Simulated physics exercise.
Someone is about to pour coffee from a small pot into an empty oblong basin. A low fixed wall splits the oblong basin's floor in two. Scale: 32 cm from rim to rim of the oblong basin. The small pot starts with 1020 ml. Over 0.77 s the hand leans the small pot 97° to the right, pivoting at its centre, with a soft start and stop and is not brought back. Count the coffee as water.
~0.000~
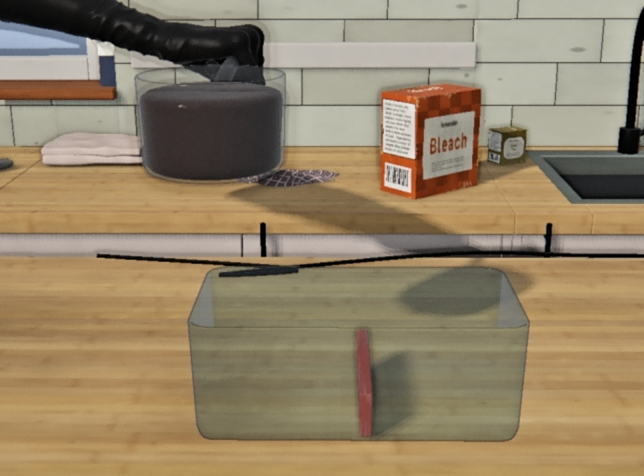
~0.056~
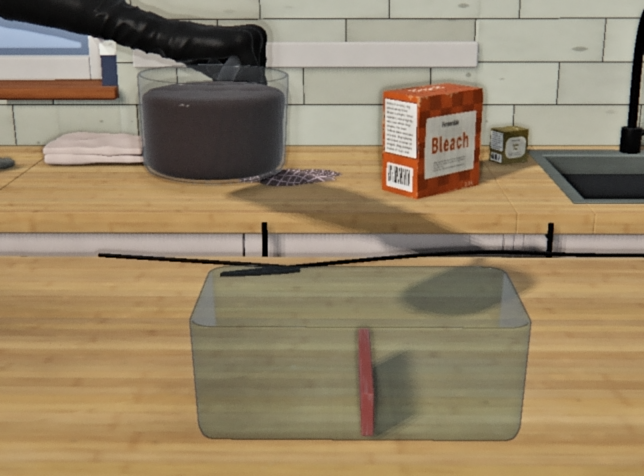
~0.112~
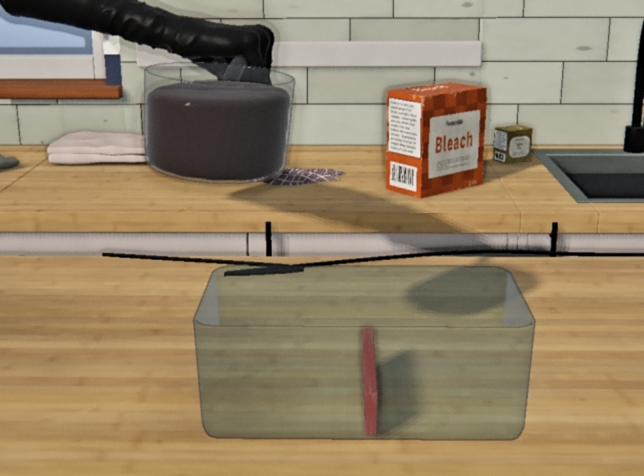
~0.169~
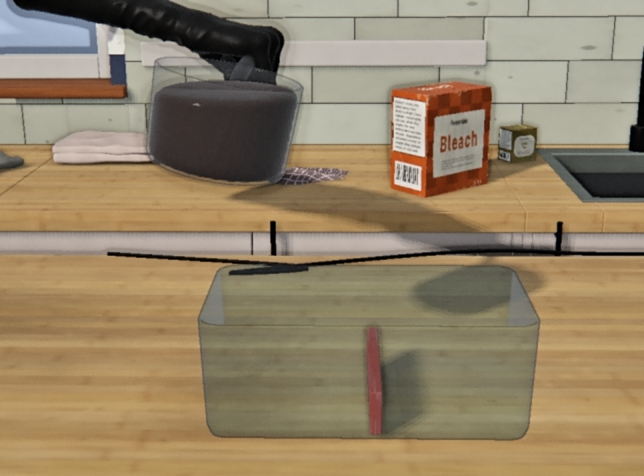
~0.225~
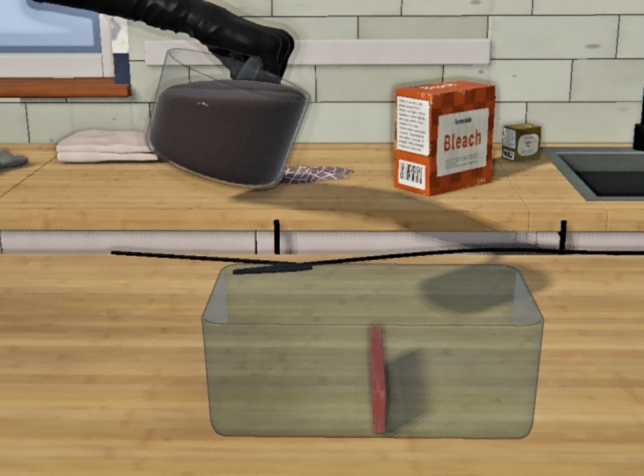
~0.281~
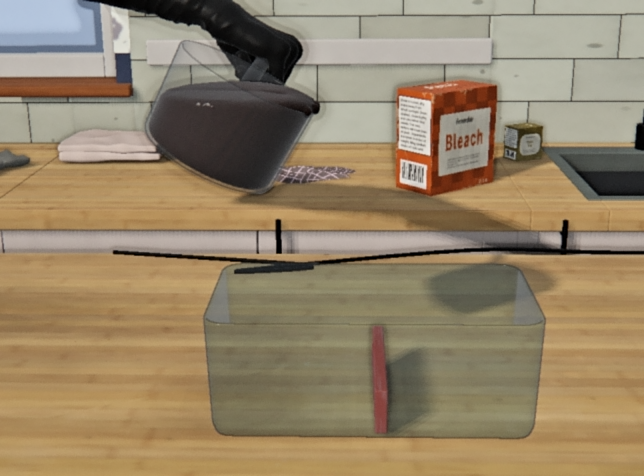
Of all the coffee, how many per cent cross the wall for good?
Roughly 58 per cent is past the wall.
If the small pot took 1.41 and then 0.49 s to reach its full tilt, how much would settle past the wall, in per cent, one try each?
First 65, then 50 per cent.
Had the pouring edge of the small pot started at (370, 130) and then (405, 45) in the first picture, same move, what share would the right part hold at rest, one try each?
First 90, then 65 per cent.
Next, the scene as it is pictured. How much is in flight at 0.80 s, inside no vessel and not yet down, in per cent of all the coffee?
Some 14 per cent.
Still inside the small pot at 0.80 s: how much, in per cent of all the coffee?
About 14 per cent.
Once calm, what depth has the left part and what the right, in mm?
Left about 16 mm, right about 26 mm.
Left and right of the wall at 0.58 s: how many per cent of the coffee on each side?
Left about 3, right about 10.
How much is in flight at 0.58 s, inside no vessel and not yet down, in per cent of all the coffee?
Near 38 in a hundred.
Then, 0.58 s in, the tilt is 83° and 49 per cent is still to pour, 3 is left of the wall and 10 right of it.
Then, 0.80 s in, the tilt is 97° and 14 per cent is still to pour, 17 is left of the wall and 54 right of it.
Then, 1.02 s in, the tilt is 97° and 4 per cent is still to pour, 33 is left of the wall and 58 right of it.
Then, 1.27 s in, the tilt is 97° and 1 per cent is still to pour, 40 is left of the wall and 58 right of it.
Finally, 41 per cent lies left of the wall, 58 right of it and 1 outside.
